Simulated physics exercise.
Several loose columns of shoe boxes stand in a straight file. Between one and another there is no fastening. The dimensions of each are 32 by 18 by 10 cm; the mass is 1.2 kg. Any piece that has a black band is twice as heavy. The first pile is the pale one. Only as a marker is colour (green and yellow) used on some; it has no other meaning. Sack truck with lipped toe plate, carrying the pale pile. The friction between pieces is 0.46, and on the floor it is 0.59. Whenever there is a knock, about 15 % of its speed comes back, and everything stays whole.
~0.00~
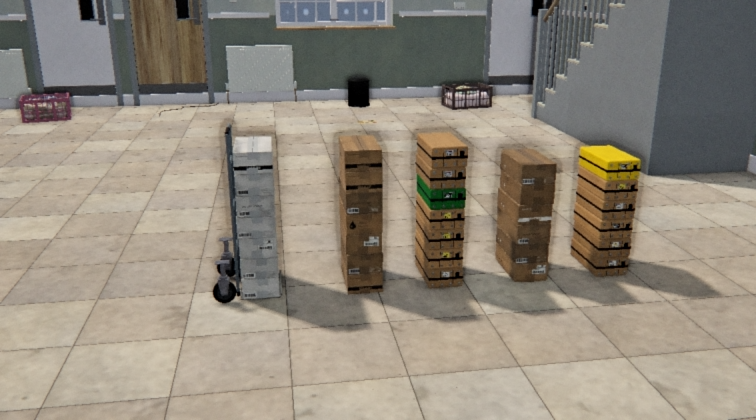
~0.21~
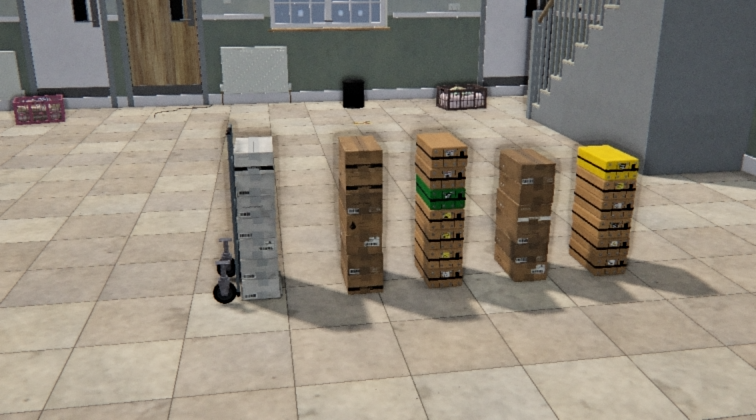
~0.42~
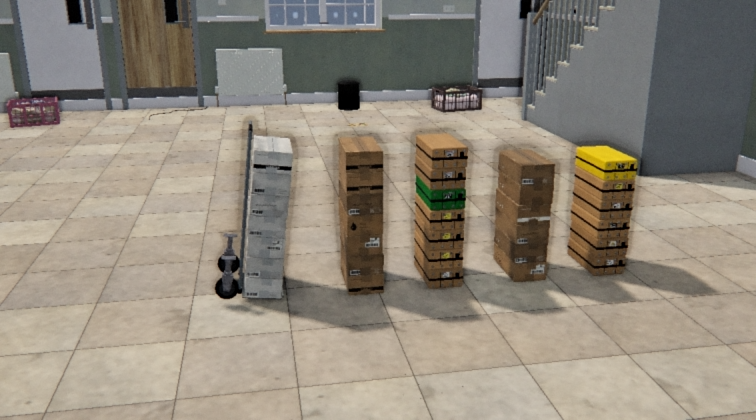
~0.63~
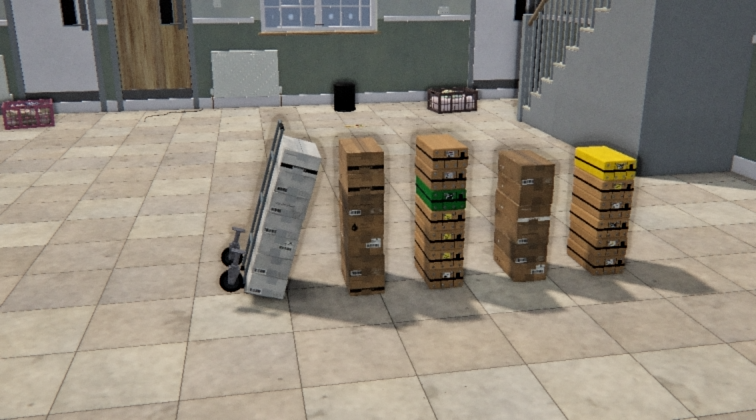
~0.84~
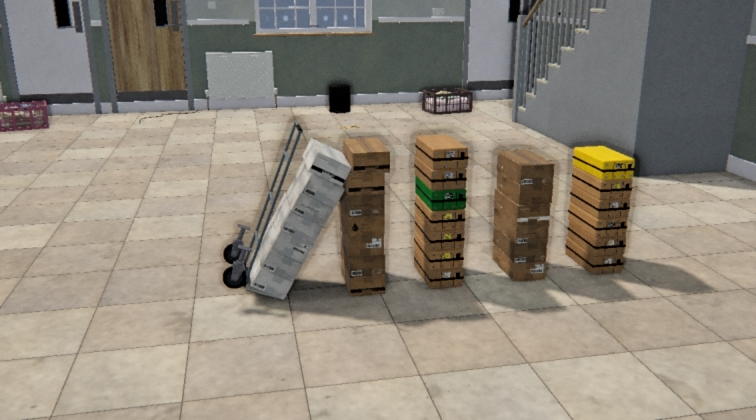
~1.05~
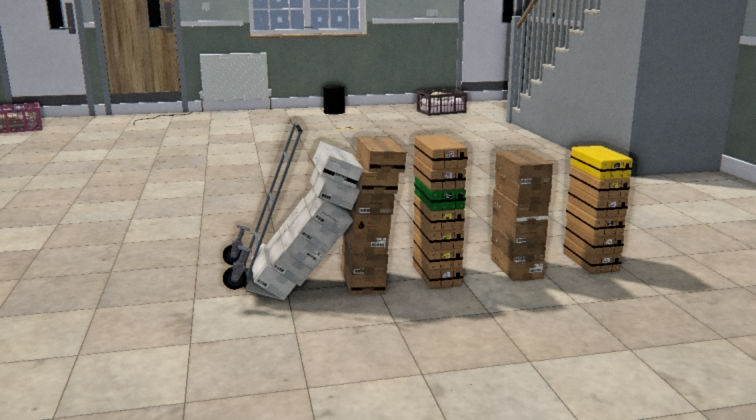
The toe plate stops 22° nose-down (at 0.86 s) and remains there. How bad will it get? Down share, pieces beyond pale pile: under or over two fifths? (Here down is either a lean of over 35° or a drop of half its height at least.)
Under.
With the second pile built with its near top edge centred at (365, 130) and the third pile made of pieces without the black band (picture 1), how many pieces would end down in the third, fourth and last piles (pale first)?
In that case third 7, fourth 5, last 6.
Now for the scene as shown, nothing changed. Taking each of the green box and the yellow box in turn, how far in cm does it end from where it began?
Moved: Green 0, yellow 0.
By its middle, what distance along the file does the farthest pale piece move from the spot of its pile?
It ends some 55 cm away.
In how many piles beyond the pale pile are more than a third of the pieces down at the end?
Tally: 0.
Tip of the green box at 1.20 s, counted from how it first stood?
Around 0° from its start.
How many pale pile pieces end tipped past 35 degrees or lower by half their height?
I count 7 pale pieces.
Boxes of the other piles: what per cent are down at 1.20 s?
0 per cent.
By 1.20 s, 7 of the pale pile down; none of the 26 other boxes down, 7 disturbed.
By 1.42 s, 7 of the pale pile down; none of the 26 other boxes down, 9 disturbed.
When it is over (2.4 s), 7 of the pale pile down; none of the 26 other boxes down, 12 disturbed; green box moved 19 mm; yellow box unmoved. That is 0 per cent. In pixels of the last frame, middles, green box near (443, 191), yellow box near (600, 162).
